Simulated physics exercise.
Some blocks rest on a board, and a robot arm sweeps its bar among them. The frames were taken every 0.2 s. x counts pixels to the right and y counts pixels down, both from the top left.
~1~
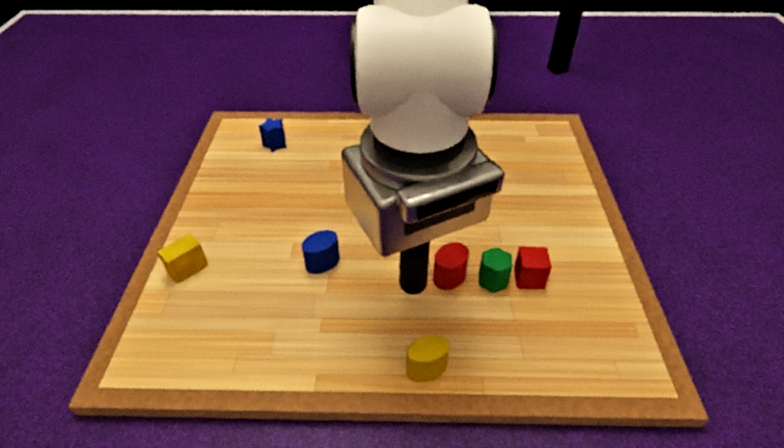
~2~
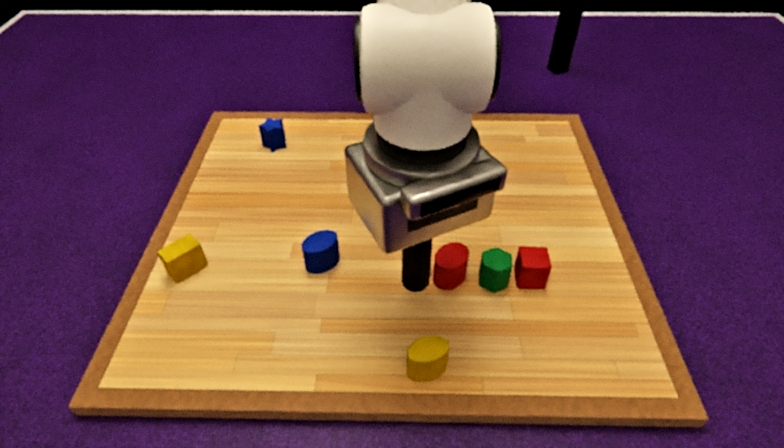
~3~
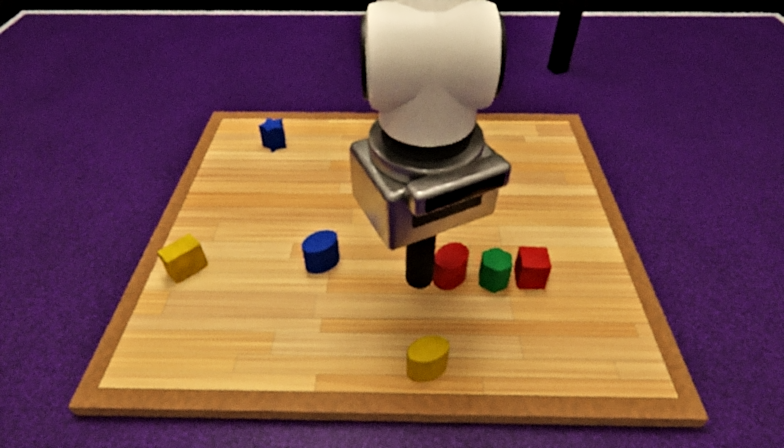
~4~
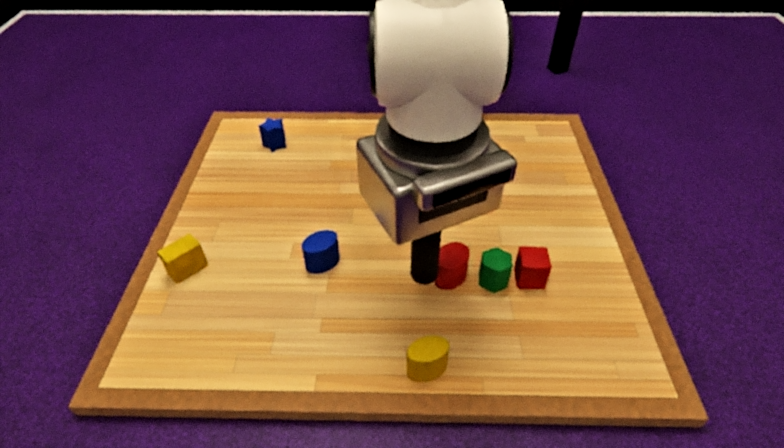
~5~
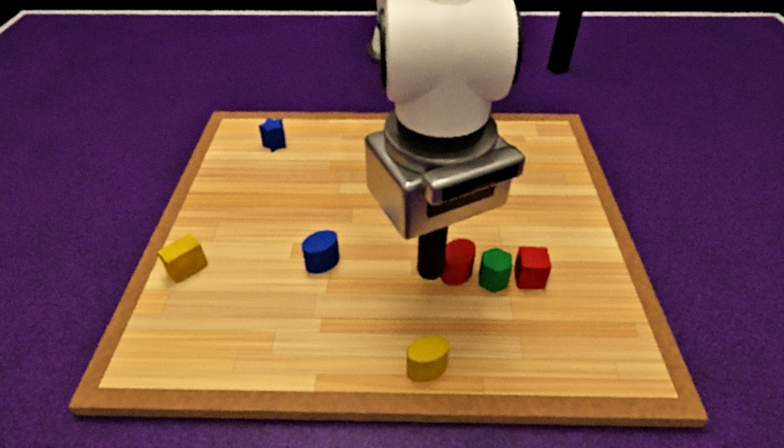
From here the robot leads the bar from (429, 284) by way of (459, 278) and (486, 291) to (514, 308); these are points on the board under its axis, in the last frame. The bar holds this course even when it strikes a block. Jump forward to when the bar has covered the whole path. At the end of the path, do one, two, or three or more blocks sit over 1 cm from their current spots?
3 or more blocks.
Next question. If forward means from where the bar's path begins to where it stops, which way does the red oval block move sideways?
Off to the left side.
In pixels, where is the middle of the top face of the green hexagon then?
Its top middle will sit at (532, 268).
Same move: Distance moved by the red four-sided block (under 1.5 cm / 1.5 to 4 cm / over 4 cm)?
The middle band: 1.5 to 4 cm.
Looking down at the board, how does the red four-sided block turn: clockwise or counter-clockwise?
Turns anticlockwise.
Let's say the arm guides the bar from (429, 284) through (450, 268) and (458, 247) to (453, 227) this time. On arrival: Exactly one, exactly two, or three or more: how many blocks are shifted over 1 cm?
Here I'd predict a lone block moving more than 1 cm.
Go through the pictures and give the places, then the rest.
Lower end of the bar (413, 285), tops of blocks, red oval block (452, 255), green hexagon (497, 259), red four-sided block (535, 257), in the first picture.
Bar (416, 283), blocks as before, in the second picture.
Bar (419, 279), blocks as before, in the third picture.
Bar (424, 275), blocks as before, in the fourth picture.
Bar (430, 271), red oval block (459, 251), green hexagon (497, 259), red four-sided block (535, 257), in the fifth picture.
The first path, step by step. One third of the way, bar (460, 265); red oval block (482, 240), turned 30° anticlockwise; green hexagon (504, 259), turned 30° clockwise.
Two thirds of the way, bar (489, 278); red oval block (484, 238), turned 40° anticlockwise; green hexagon (517, 262), turned 35° clockwise; red four-sided block (544, 257), turned 20° anticlockwise.
At the end, bar (517, 296); red oval block (484, 238), turned 40° anticlockwise; green hexagon (532, 268); red four-sided block (553, 254), turned 40° anticlockwise.
